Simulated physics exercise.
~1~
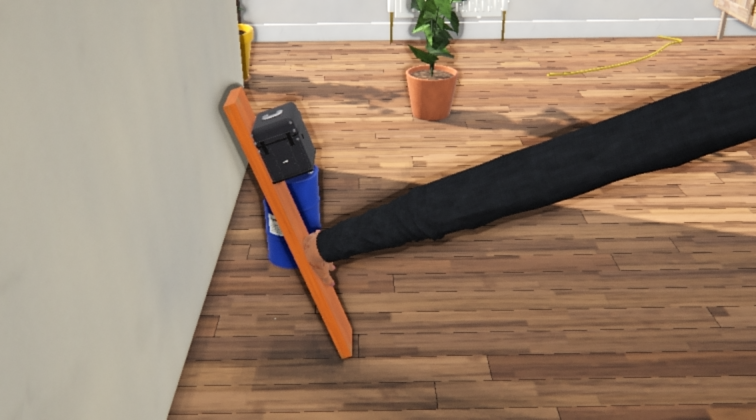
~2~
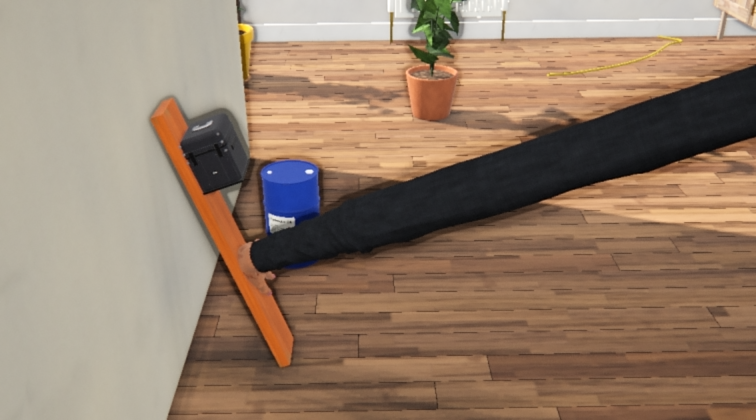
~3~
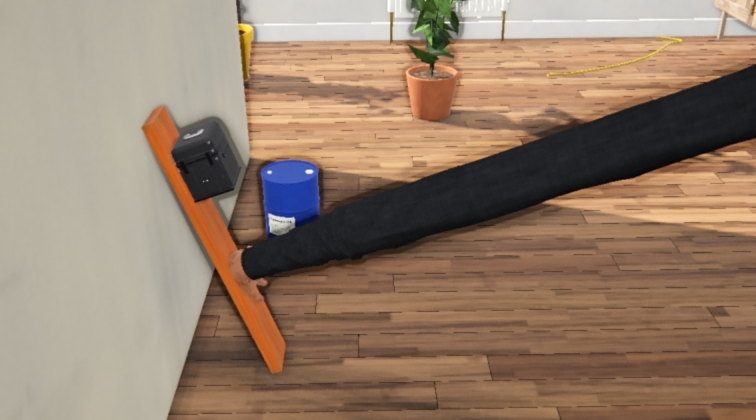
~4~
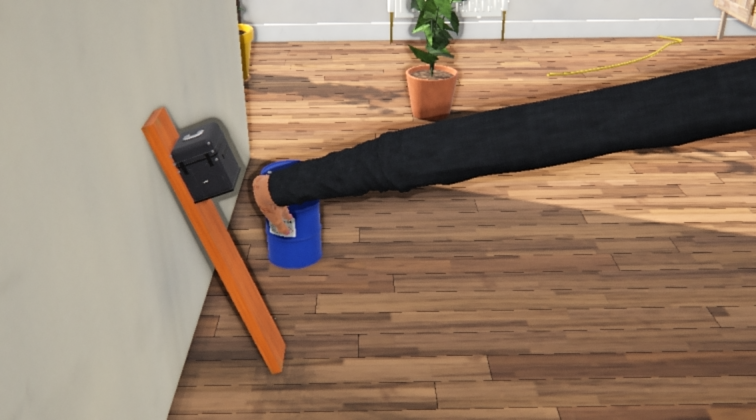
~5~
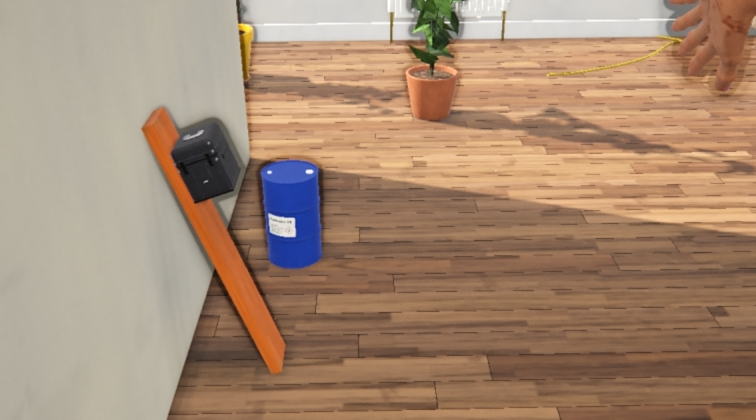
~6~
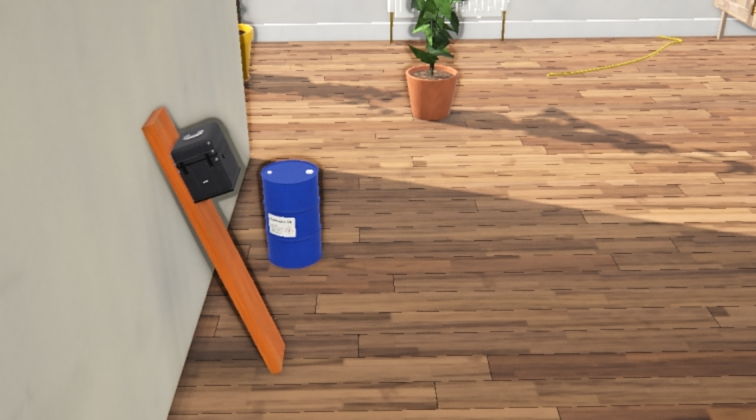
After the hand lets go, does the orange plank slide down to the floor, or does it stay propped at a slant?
The orange plank stays propped at a slant once the hand has left it.
